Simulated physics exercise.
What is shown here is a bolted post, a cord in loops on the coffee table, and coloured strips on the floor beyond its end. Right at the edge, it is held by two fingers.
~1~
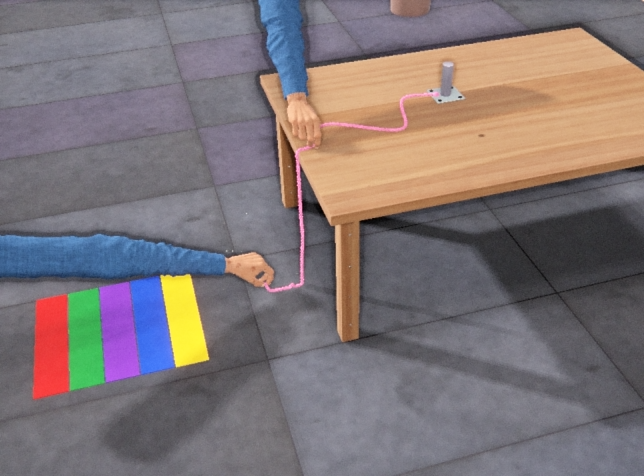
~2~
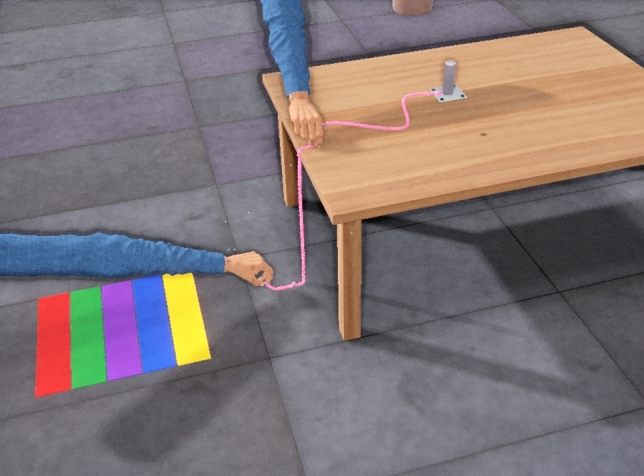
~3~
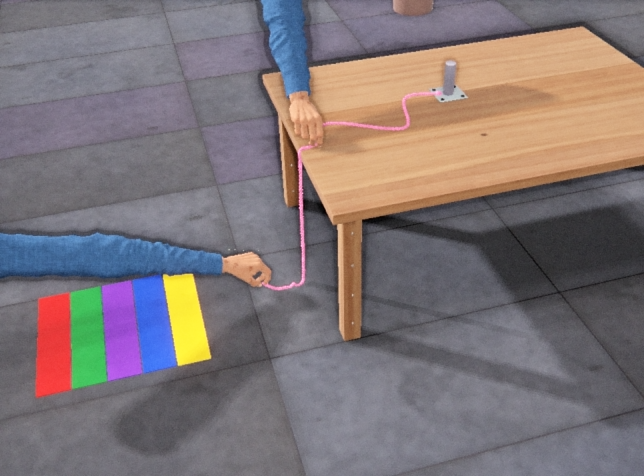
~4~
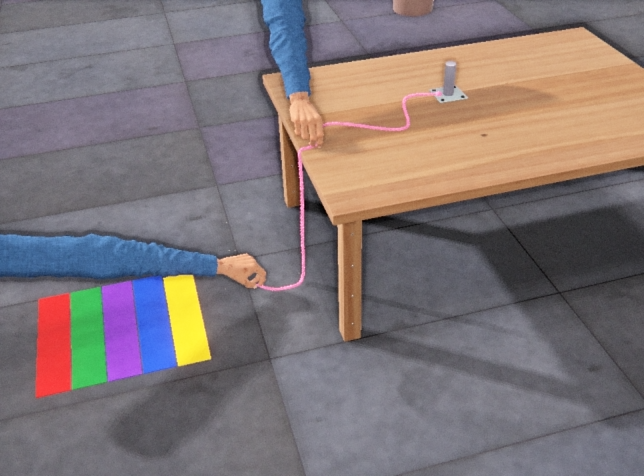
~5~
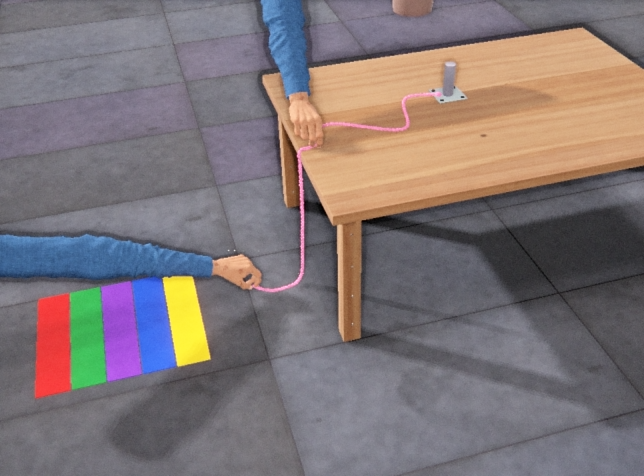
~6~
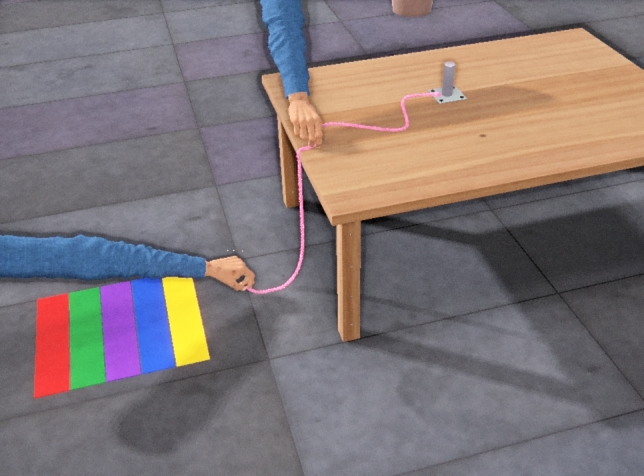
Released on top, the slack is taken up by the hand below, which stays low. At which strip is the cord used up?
At the green one.
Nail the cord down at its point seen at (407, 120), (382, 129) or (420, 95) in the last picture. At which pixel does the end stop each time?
Approximately (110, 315), (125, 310) and (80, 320), respectively.
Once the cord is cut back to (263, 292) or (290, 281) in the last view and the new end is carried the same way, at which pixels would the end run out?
About (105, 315), then (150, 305).
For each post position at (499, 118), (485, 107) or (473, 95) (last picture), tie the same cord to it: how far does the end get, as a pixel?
Per try, approx.: (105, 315); (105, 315); (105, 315).
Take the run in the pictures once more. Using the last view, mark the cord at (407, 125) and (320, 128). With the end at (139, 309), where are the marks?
The first goes to (364, 120), the other to (292, 160).
Early on, end near (139, 309); over blue.
Midway, end near (100, 317); over green.
At the end of the slack, end near (78, 322); over green. The end stops over the green strip.
